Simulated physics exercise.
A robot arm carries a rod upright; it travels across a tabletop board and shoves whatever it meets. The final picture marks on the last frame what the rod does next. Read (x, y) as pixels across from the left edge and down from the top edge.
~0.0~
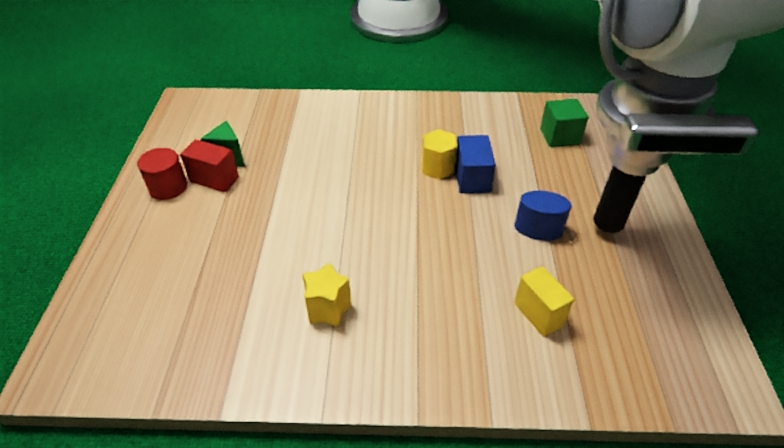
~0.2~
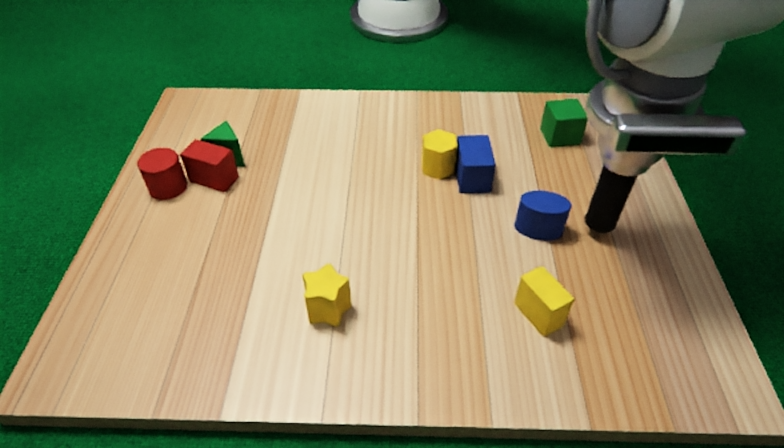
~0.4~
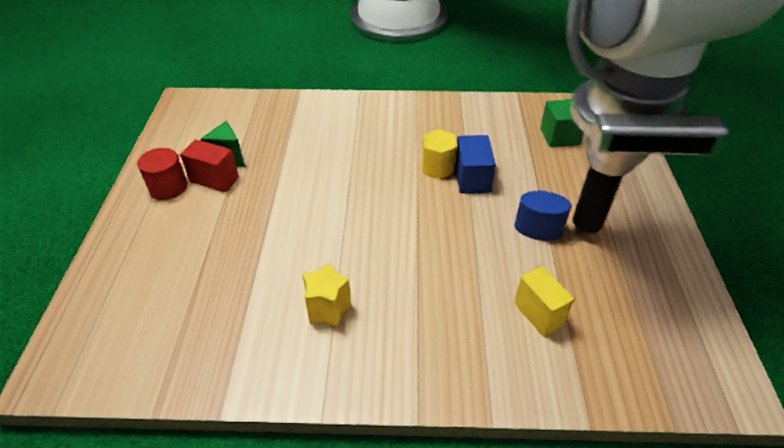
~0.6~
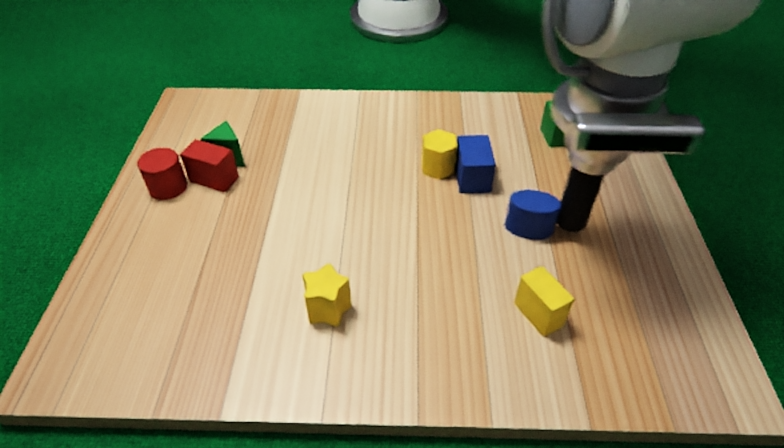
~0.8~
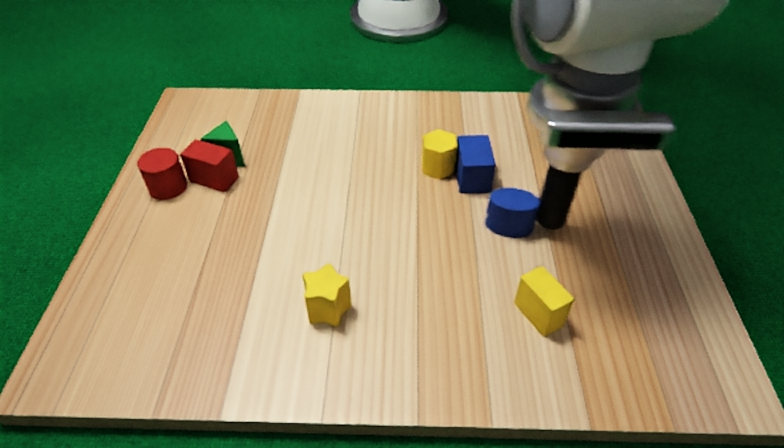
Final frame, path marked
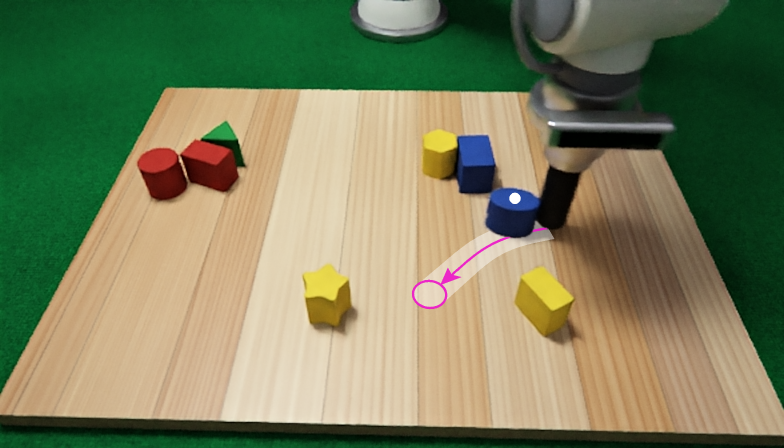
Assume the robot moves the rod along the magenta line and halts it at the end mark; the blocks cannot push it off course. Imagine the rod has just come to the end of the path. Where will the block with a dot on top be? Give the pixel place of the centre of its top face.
At pixel (465, 198).
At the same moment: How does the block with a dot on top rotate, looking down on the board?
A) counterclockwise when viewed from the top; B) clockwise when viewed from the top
Correct choice: B.
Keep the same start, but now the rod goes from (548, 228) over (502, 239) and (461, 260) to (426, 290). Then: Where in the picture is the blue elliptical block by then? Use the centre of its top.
When the path ends, it will be at (462, 198).
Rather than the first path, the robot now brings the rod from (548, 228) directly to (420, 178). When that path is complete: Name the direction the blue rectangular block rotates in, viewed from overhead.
From above, the blue rectangular block will be seen to turn clockwise.
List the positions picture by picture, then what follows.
Rod tip (609, 222); block tops, blue elliptical block (546, 201); yellow rectangular block (547, 287), in the first picture.
Rod (600, 222); blocks unchanged, in the second picture.
Rod (588, 222); blocks unchanged, in the third picture.
Rod (571, 221); blue elliptical block (536, 200), in the fourth picture.
Rod (551, 219); blue elliptical block (515, 198); yellow rectangular block (547, 287), in the fifth picture.
Path on the board, from (548, 228) over (502, 239) and (465, 263) to (430, 294); the dot is on the blue elliptical block.
What follows on the original path. One third of the way, rod (504, 231); blue elliptical block (473, 197), turned 50° clockwise.
Two thirds of the way, rod (466, 255); blue elliptical block (465, 198), turned 75° clockwise.
At the end, rod (430, 285); blue elliptical block (465, 198), turned 75° clockwise; yellow rectangular block in place.
